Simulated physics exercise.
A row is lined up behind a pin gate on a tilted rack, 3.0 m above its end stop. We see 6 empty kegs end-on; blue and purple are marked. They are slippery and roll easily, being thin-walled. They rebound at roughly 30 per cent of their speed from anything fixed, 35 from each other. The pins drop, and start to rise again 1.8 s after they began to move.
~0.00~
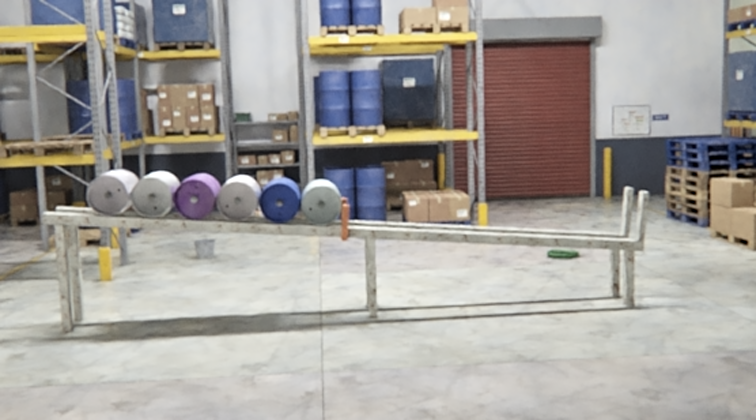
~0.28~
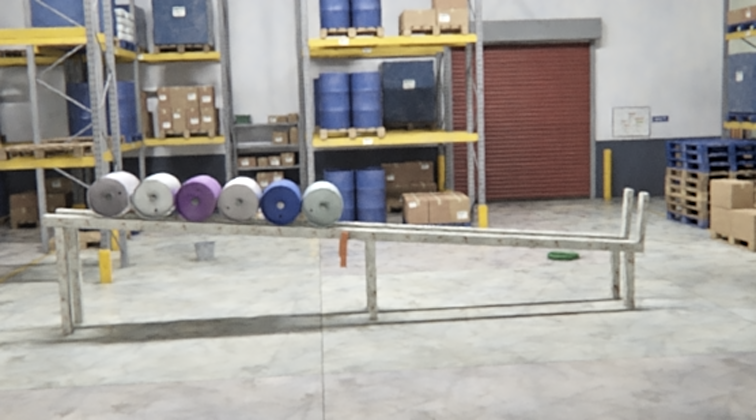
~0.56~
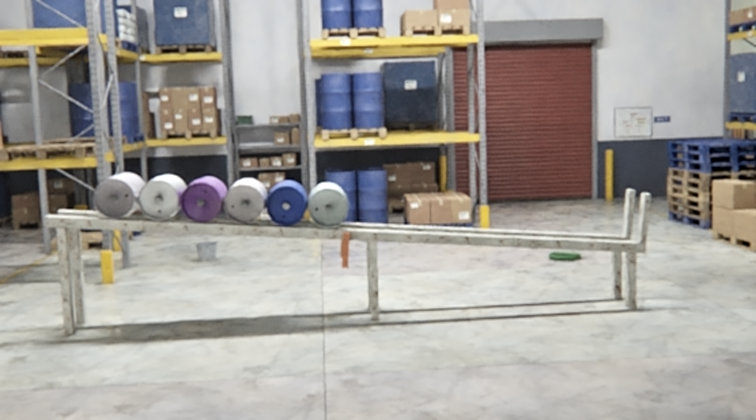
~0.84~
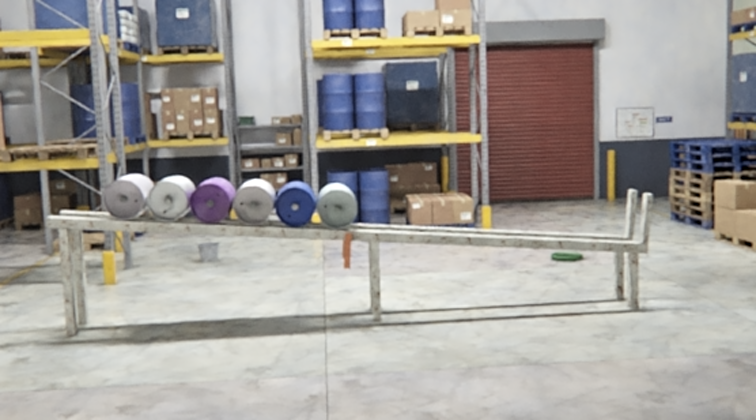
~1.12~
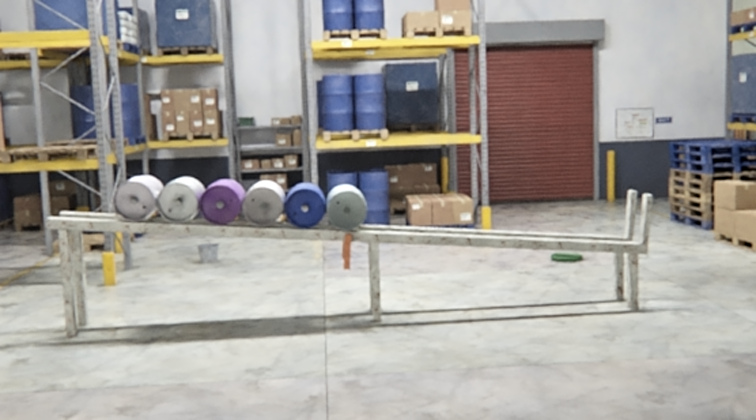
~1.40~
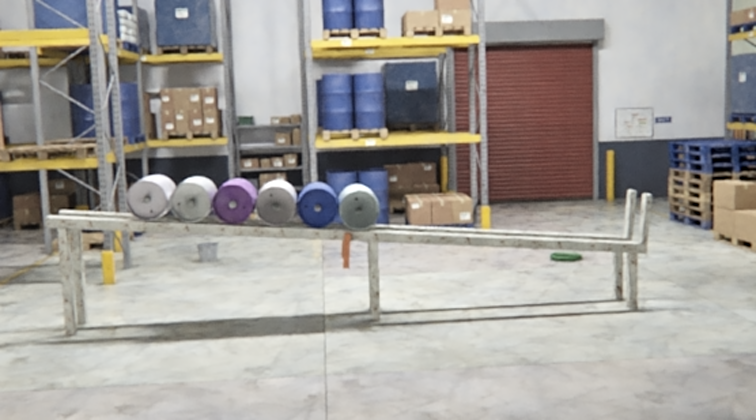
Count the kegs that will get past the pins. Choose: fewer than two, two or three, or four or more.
Out of 6: Two or three.
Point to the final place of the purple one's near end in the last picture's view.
Near (282, 207).
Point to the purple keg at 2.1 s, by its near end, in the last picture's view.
Around (280, 207).
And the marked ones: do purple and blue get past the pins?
Purple is held back; blue passes the pins.
By 1.7 s, blue is on the rails, 15 cm above the pins, rolling right; purple is on the rails, 95 cm above the pins, rolling right; 1 below the pins.
By 2.1 s, blue is in the air, 15 cm below the pins, rolling right; purple is on the rails, 65 cm above the pins, rolling right; 2 below the pins.
Finally (5.5 s), blue is on the rails, 230 cm below the pins; purple is on the rails, 65 cm above the pins; 2 below the pins.
